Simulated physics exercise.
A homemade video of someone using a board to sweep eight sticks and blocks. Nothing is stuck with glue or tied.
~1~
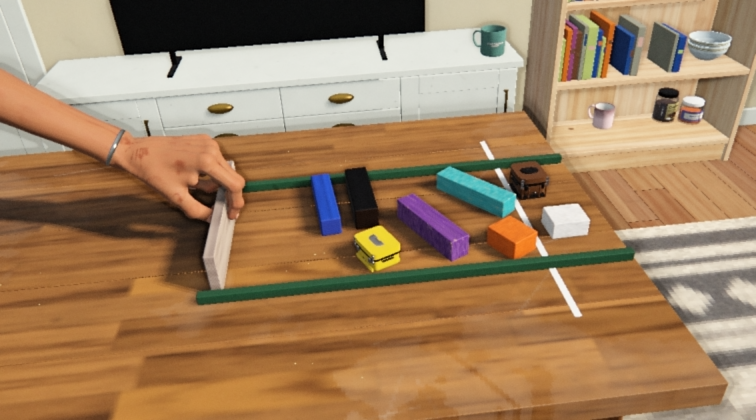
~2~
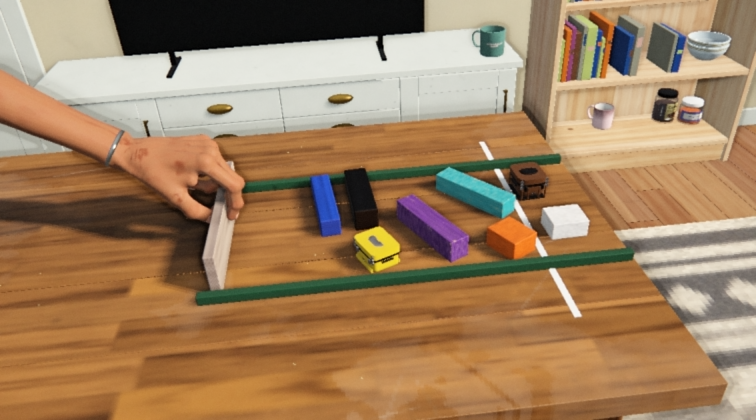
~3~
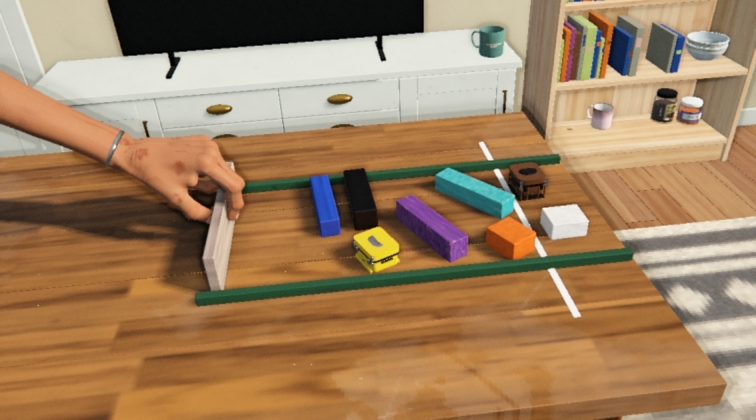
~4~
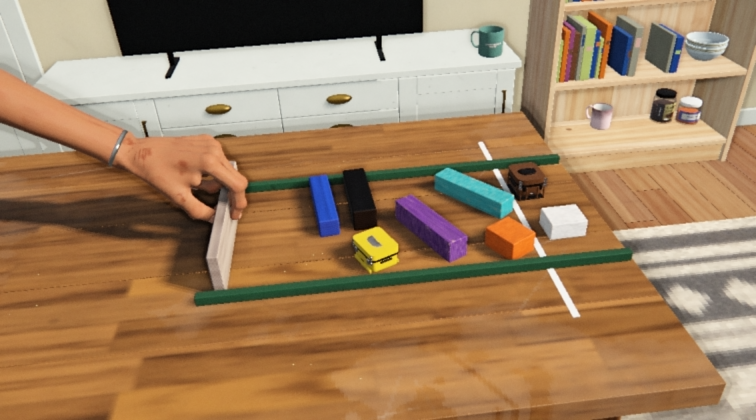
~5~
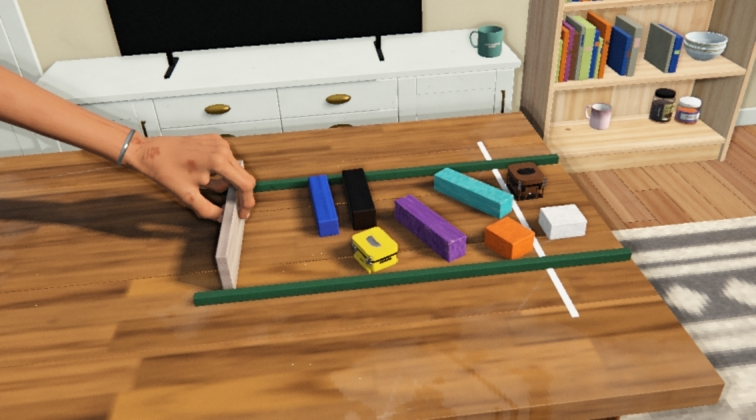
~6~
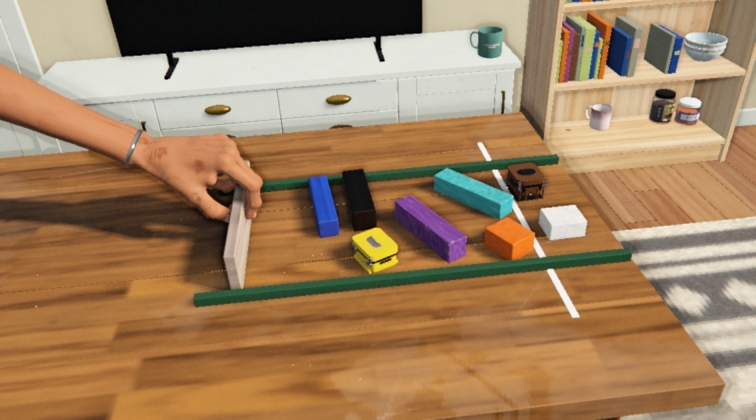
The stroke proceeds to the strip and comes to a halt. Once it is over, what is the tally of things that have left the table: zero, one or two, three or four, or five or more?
A tally of one or two.
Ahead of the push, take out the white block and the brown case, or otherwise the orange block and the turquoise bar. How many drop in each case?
The number is 0 for the first case and 0 for the second.
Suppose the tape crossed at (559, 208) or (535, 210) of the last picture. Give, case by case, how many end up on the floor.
In that order 5 and 4.
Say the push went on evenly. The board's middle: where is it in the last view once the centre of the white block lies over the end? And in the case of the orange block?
The middle is at (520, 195) when it's the white block, and at (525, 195) when it's the orange block.
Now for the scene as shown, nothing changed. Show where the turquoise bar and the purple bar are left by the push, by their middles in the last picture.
In the last picture the turquoise bar sits at (571, 179) while the purple bar sits at (576, 216).
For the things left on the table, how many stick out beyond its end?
Count: 3.
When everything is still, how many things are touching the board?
2.
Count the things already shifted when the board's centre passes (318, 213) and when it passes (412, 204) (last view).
At the first place 1, at the second 5.
Early on, none off yet; white block at rest near (562, 222); brown case at rest near (525, 182); orange block at rest near (509, 239).
A while later, none off yet; white block travelled a little near (581, 218); brown case travelled about its own width near (554, 175); orange block travelled about its own width near (567, 239).
Finally, the number that fall off is one or two; lost, brown case.
